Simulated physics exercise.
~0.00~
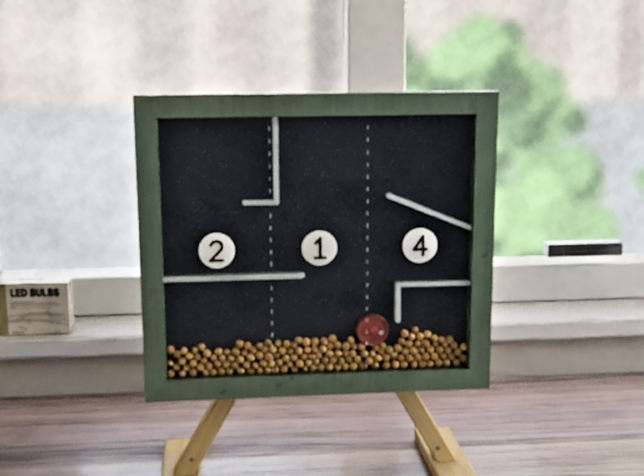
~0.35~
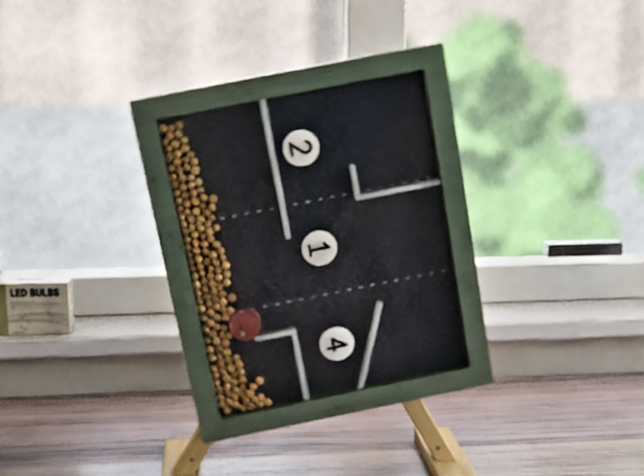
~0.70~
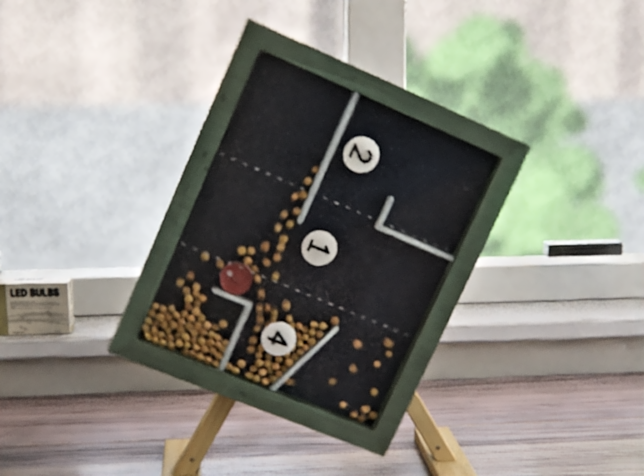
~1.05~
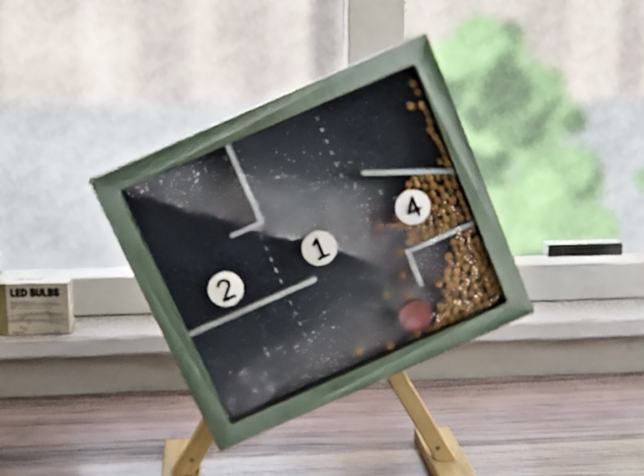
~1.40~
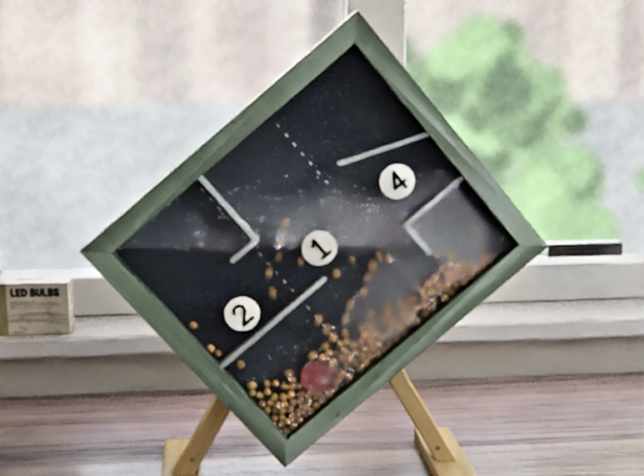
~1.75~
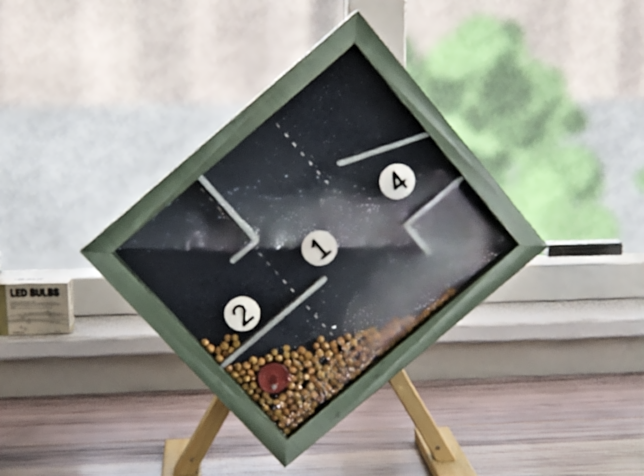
The footage shows a green-framed, clear-fronted case of small wooden beads and a red disc turning clockwise past its side, spilling them toward the end marked four, then swinging back anticlockwise until it rests tilted, the beads and disc heaped in the bottom corner near number two.
